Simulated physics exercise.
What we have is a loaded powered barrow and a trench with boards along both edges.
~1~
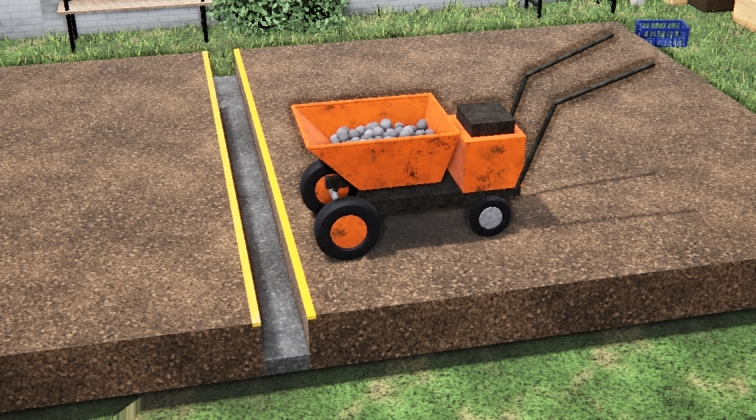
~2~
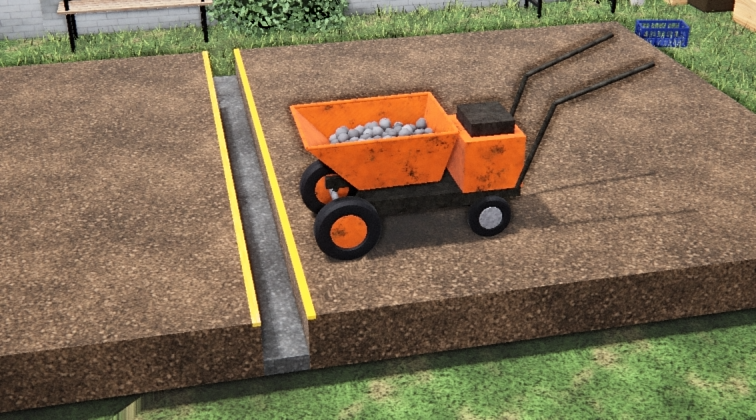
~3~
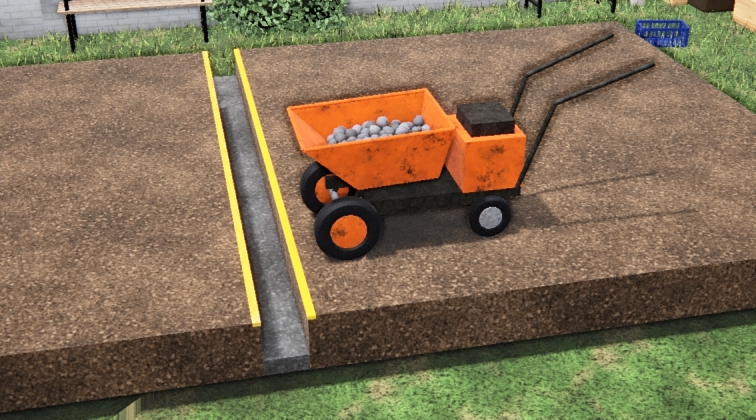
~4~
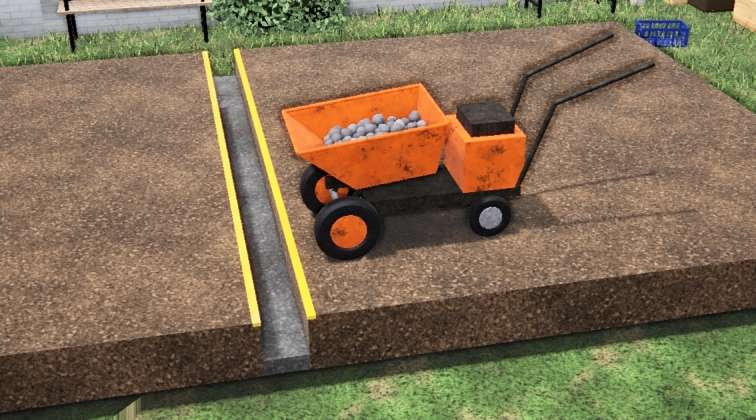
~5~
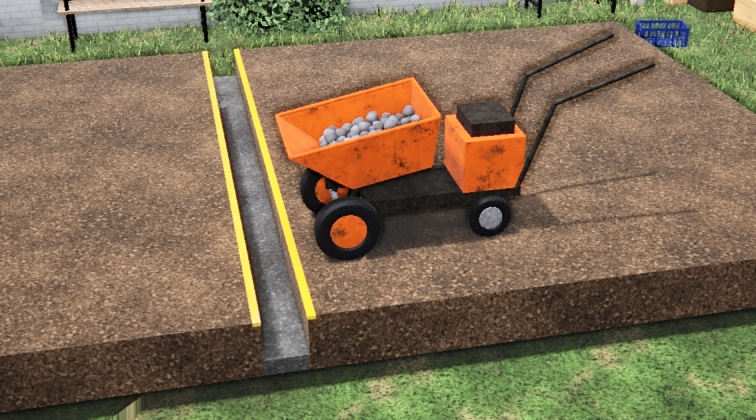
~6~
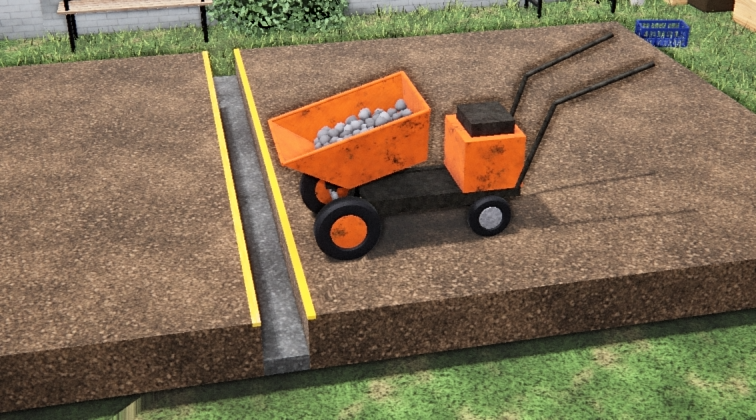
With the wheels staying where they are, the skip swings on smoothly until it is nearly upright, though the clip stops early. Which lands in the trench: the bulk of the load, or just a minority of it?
Just a minority.
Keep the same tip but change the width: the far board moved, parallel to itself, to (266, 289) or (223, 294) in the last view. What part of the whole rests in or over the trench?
Around 0 percent first, around 60 percent second.
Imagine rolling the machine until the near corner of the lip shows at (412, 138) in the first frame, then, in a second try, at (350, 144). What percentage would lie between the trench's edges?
First try: Some 30 %; second try: 90 %.
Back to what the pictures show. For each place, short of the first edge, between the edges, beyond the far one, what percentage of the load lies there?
Short about 0 %, between about 0 %, beyond about 80 %.
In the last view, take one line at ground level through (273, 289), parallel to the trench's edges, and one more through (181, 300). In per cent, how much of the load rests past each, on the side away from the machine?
Some 80 and some 20 per cent, respectively.
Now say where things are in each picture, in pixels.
The first picture shows lip of the skip at (309, 148), level; top of the load at (379, 141), round cobbles; first edge of the trench at (303, 285); far edge at (251, 291), the trench under half as wide as the skip, and about as deep as wide.
The second picture shows lip of the skip at (308, 149), level; top of the load at (392, 141).
The third picture shows lip of the skip at (304, 151), tipped barely; top of the load at (398, 140).
The fourth picture shows lip of the skip at (299, 154), tipped a little; top of the load at (394, 137).
The fifth picture shows lip of the skip at (291, 158), tipped a little; top of the load at (399, 133).
The sixth picture shows lip of the skip at (284, 164), tipped clearly; top of the load at (391, 129); first edge of the trench at (303, 285); far edge at (251, 291).
Soon after the last picture, skip tipped steeply; all in the skip.
A little later, skip tipped right over; most in the skip; about a quarter beyond it; a stray few falling.
Later still, skip tipped right over; about a quarter in the skip; a stray few in or heaped over the trench; most beyond it.
At rest, skip tipped right over; about a quarter in the skip; a stray few in or heaped over the trench; most beyond it.
